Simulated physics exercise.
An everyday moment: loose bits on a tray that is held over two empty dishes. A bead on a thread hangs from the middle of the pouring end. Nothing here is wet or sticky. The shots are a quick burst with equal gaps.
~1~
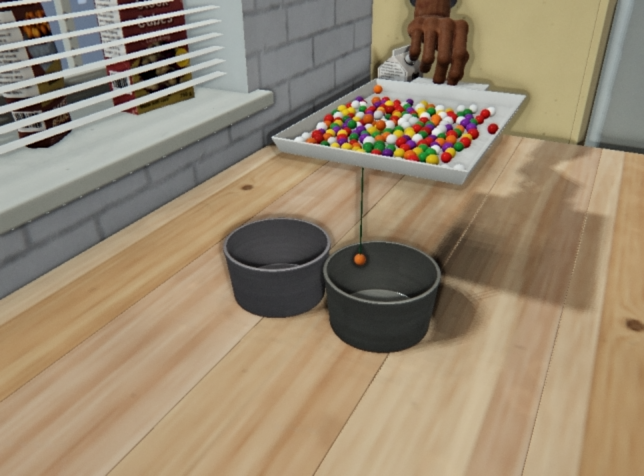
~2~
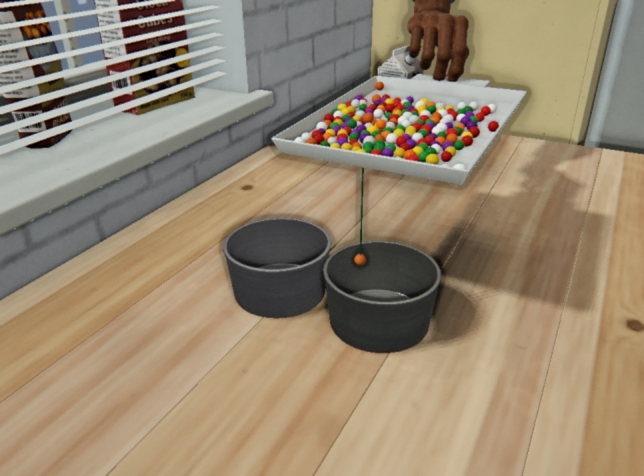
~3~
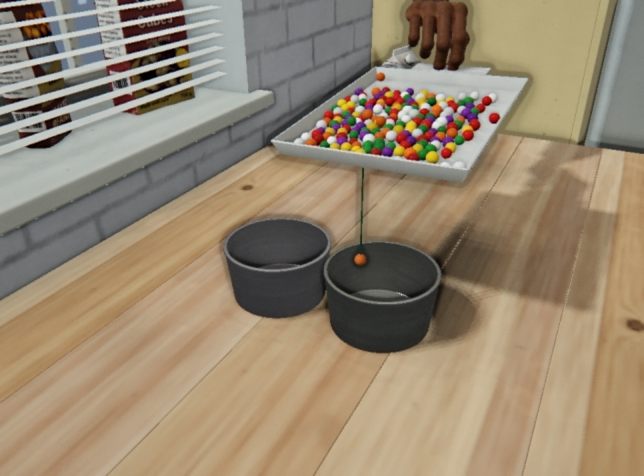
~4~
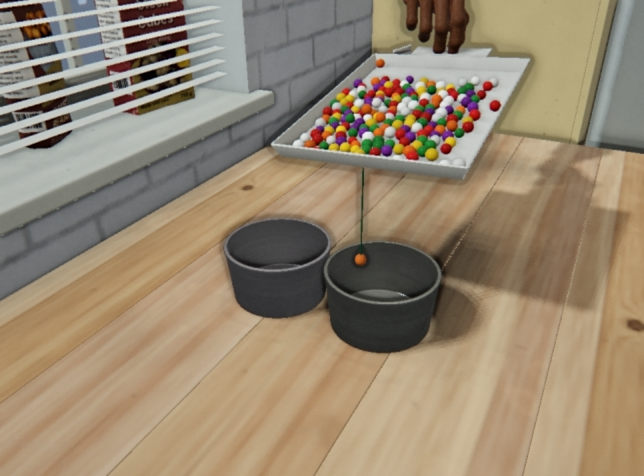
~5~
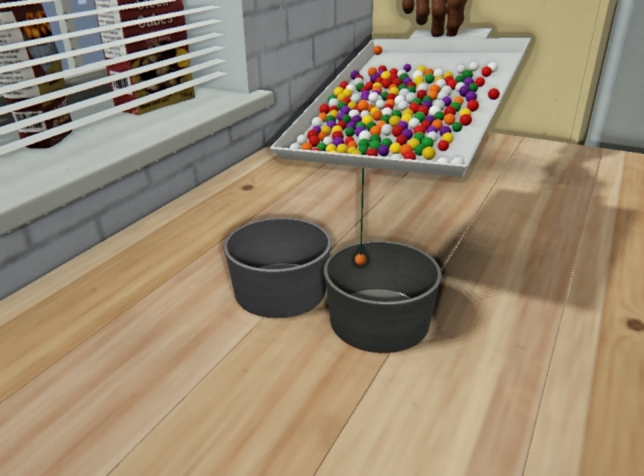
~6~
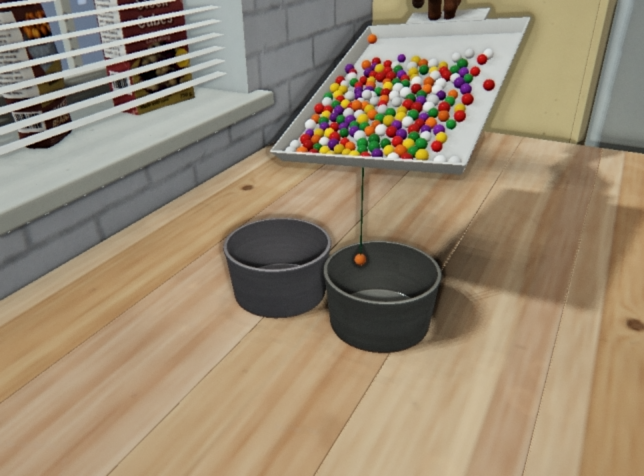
The clip opens on a nearly level tray of colourful round beads, held by a brown hand above two empty dark dishes, with an orange bead hanging on a thread. The hand raises the far end, gradually tilting the tray toward the viewer, and the colourful beads shift across its surface.
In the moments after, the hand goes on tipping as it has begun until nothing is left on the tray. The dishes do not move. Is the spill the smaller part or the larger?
Together they catch under half.
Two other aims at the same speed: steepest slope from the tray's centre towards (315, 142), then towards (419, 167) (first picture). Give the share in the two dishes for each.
Near 80 % and 0 %.
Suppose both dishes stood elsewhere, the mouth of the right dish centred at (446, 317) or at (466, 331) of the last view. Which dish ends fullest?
First the left one, then the left one.
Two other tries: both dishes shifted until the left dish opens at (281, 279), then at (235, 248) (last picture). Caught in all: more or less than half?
In turn: Above a half; the larger part.
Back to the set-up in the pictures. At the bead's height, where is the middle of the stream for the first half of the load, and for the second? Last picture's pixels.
First near (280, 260), later near (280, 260).
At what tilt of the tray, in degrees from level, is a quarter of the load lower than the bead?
At some 70 degrees.
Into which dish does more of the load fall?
Fuller: The left one.
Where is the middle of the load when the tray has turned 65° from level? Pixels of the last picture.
At about (314, 161).
Soon, tray tipped steeply; about two thirds on the tray; a stray few in the left dish; a small part outside both; about a quarter in the air.
A while on, tray tipped past a quarter turn; a stray few in the right dish; about a quarter in the left dish; about two thirds outside both; a stray few in the air.
Towards the end, tray tipped past a quarter turn; a stray few in the right dish; about a quarter in the left dish; about two thirds outside both.
Finally, tray tipped past a quarter turn; a stray few in the right dish; about a quarter in the left dish; about two thirds outside both.
